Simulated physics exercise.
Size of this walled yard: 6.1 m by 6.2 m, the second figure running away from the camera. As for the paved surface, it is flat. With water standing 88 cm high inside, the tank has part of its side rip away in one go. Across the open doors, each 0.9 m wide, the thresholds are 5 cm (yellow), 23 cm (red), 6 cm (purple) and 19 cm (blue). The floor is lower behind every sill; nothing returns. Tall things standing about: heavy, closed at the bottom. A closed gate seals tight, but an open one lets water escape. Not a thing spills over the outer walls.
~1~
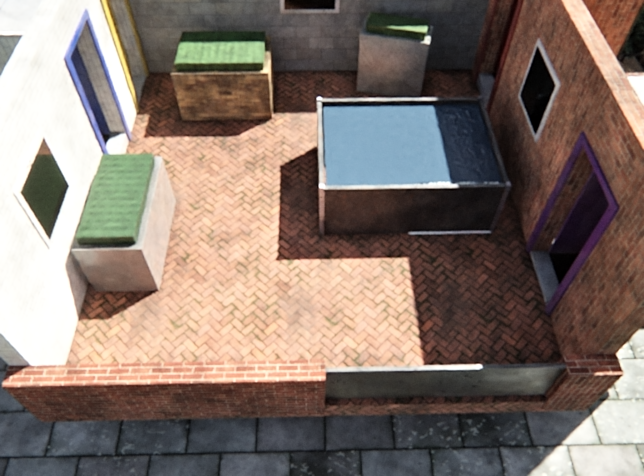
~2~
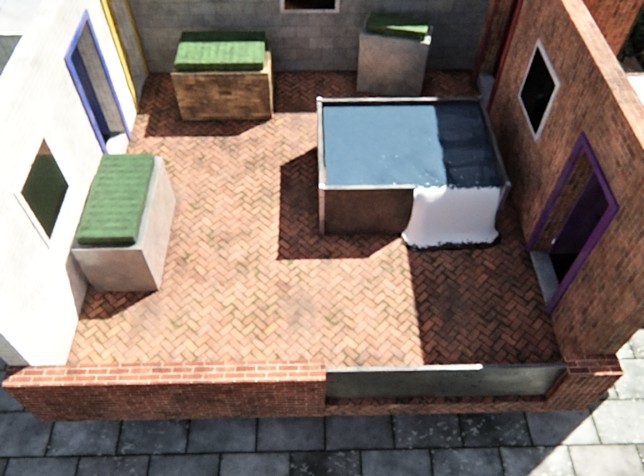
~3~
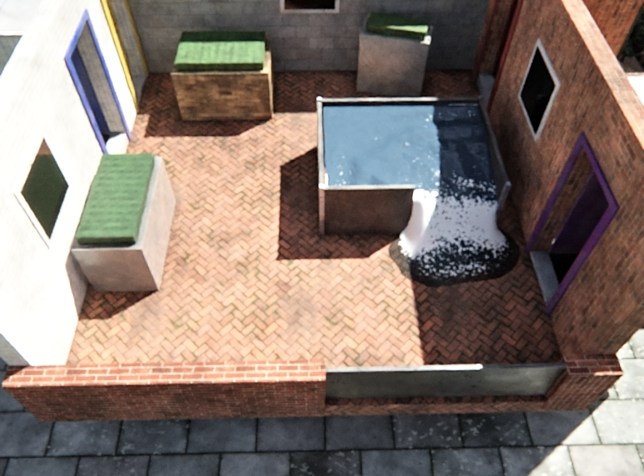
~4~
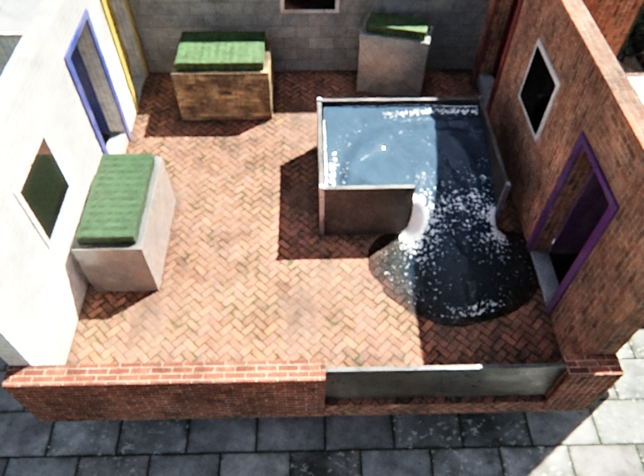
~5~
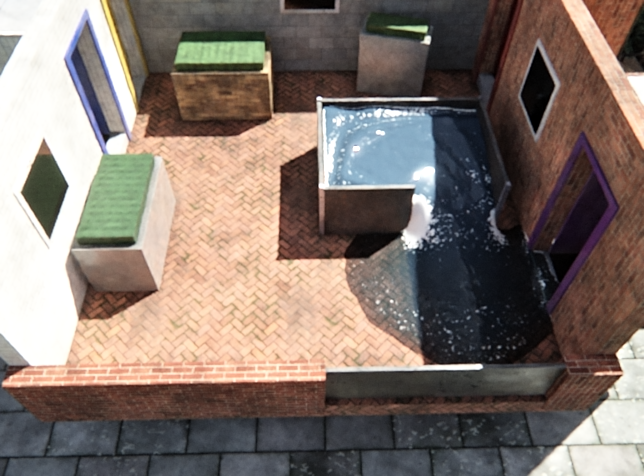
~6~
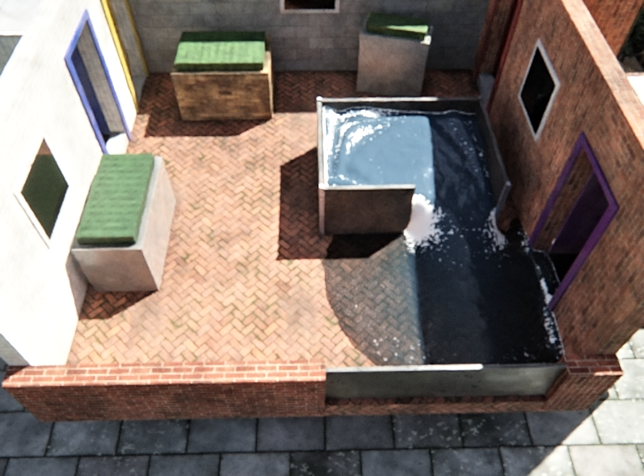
Water bursts from the front right side of a dark-walled tank in a small brick-paved yard, seen from high above by a still camera. Green-topped planter boxes stand at the left and back, with a blue-framed doorway on the left and a purple-framed one on the right. The white, foaming sheet drops to the paving, then fans out as a dark pool toward the front wall and purple doorway.
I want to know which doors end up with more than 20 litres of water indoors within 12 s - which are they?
In the end at the yellow door the inflow will be out of bounds; at the red door the inflow will be within bounds; at the purple door the inflow will be out of bounds; at the blue door the inflow will be within bounds.
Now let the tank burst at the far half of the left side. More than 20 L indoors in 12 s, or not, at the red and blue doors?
The red door comes out less than that and the blue door more than that.
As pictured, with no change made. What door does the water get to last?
Red.
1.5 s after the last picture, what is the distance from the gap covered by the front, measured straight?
Roughly 5.4 m.
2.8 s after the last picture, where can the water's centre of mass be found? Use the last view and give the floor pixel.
Its balance point sits around (364, 262).
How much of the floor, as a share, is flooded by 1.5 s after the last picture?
Roughly 30 % of the floor is wet.
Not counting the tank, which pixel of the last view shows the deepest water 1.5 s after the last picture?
Close to (486, 329).
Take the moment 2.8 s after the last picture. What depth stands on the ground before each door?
Centimetres: Yellow 0 / red 0 / purple 24 / blue 0.
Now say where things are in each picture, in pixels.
In the first frame, still water, 88 cm deep, in the tank at (406, 144).
In the second frame, water pours out at (451, 217) and has run 0.7 m, to (497, 233); typically 7 cm deep outside, 88 cm at the tank's back.
In the third frame, water pours out at (450, 218) and has run 1.0 m, to (512, 256); typically 13 cm deep outside, 88 cm at the tank's back.
In the fourth frame, the front is at (452, 321), 1.5 m from the gap at (450, 219); 2.6 m2 of floor is under water; 82 cm left at the back of the tank.
In the fifth frame, the front is at a hidden place, 2.2 m from the gap at (450, 219); 4.4 m2 of floor is under water; 75 cm left at the back of the tank.
In the sixth frame, water pours out at (450, 219) and has run 2.5 m, to a hidden place; typically 8 cm deep outside, 76 cm at the tank's back.
Then, 0.7 s after the last picture water covers 25 % of the floor and is deepest (64 cm) near (558, 381); yellow door not reached, red door not reached, purple door 18 cm at the sill, 75 L in, blue door not reached.
Then, 1.5 s after the last picture water covers 30 % of the floor and is deepest (46 cm) near (486, 329); yellow door not reached, red door not reached, purple door 23 cm at the sill, 193 L in, blue door not reached.
Then, 2.8 s after the last picture water covers 50 % of the floor and is deepest (38 cm) near (99, 300); yellow door not reached, red door not reached, purple door 24 cm at the sill, 377 L in, blue door not reached.
Then, 6.3 s after the last picture water covers 90 % of the floor and is deepest (20 cm) near (166, 389); yellow door 10 cm at the sill, 12 L in, red door 2 cm at the sill, 0 L in, purple door 14 cm at the sill, 629 L in, blue door 2 cm at the sill, 0 L in.
Then, 11.3 s after the last picture water covers 100 % of the floor and is deepest (14 cm) near (409, 79); yellow door 9 cm at the sill, 78 L in, red door 9 cm at the sill, 0 L in, purple door 8 cm at the sill, 699 L in, blue door 12 cm at the sill, 0 L in.
